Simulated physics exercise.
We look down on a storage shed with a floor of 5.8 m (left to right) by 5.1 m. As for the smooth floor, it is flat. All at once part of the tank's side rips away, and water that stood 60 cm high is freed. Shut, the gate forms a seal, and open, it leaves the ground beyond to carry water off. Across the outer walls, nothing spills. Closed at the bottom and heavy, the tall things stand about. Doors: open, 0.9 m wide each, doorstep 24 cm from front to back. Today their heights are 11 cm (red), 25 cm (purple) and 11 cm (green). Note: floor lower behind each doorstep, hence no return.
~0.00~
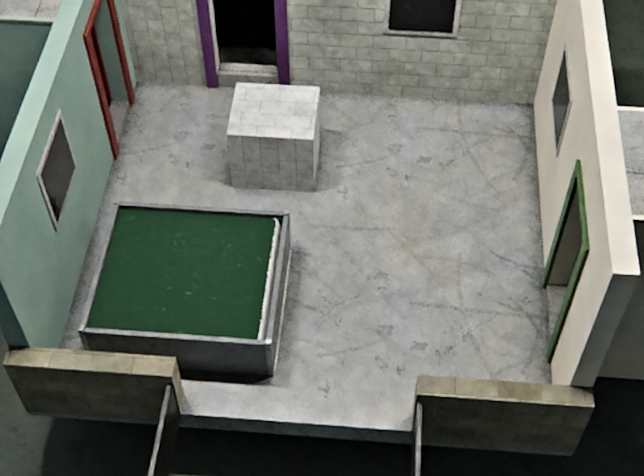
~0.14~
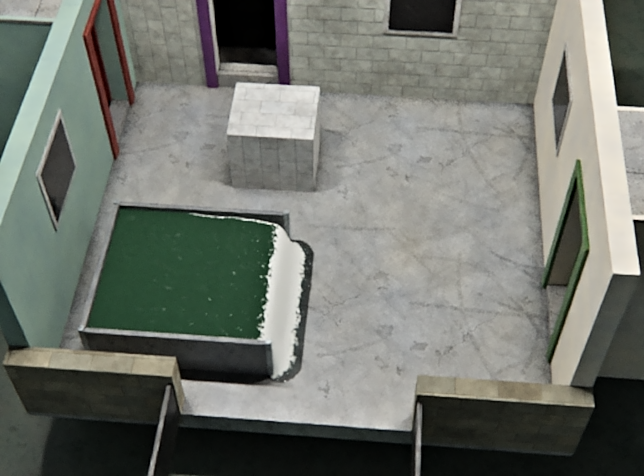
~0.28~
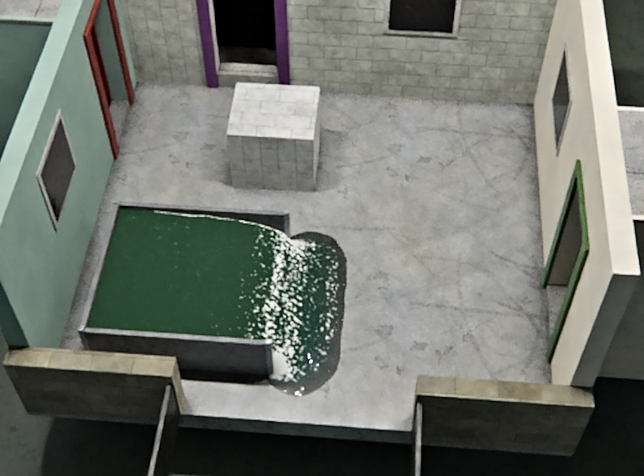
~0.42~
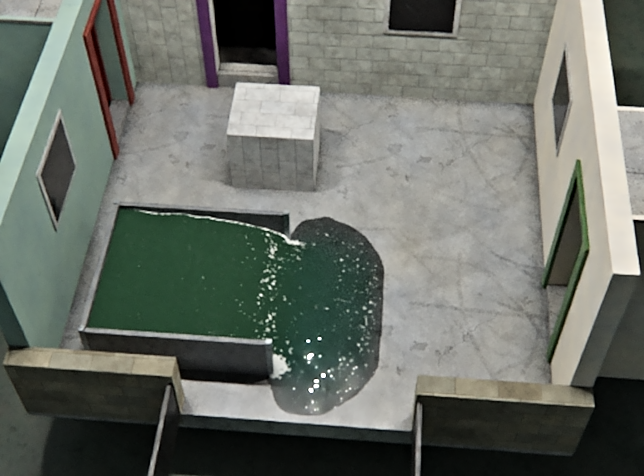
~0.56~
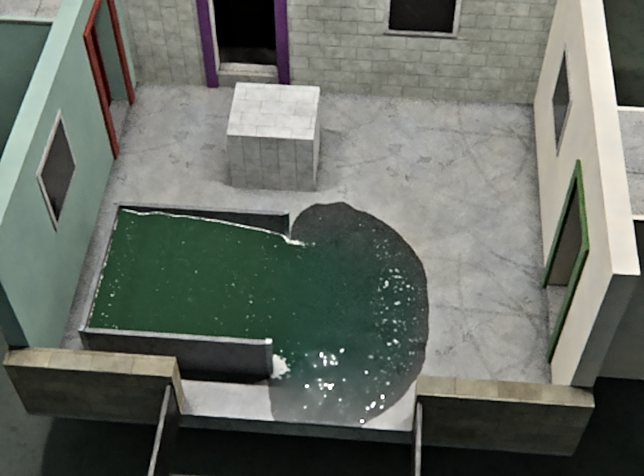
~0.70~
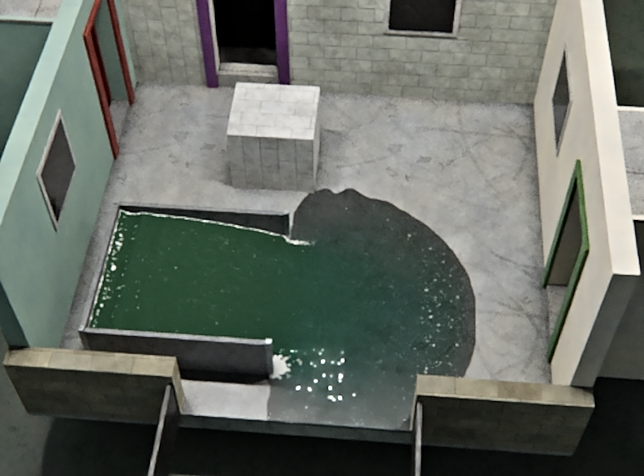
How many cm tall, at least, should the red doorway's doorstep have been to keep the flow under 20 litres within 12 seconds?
At least about 10.5 cm.
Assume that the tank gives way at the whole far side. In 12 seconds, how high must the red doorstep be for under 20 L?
Some 27 cm.
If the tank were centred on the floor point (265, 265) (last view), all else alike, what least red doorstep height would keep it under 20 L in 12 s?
At least some 9.5 centimetres tall.
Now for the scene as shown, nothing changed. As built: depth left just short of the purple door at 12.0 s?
Lab note: Depth approx. 5.5 cm.
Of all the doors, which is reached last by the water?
The red door comes last.
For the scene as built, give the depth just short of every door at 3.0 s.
Door depths (cm): Red = 0, purple = 0, green = 26.
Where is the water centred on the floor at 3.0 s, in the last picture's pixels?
About (396, 281).
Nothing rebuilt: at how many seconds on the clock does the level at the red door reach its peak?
Around 6.5 seconds.
After 1.4 s water covers 45 % of the floor, deepest (33 cm) near (552, 407); it has not reached the red door.
After 3.0 s water covers 50 % of the floor, deepest (30 cm) near (533, 115); it has not reached the red door.
After 12.0 s water covers 100 % of the floor, deepest (10 cm) near (50, 385); 7 cm at the red door, 15 litres in over its 11 cm doorstep.
At the red door as built, the water arrived by 5.7 s and peaked near 15 cm at 6.6 s.
With a doorstep of 8.5 cm, 38 litres would have come in within the 12 s; with 11.5 cm, 12 litres. So under 20 litres takes about 10.5 cm.
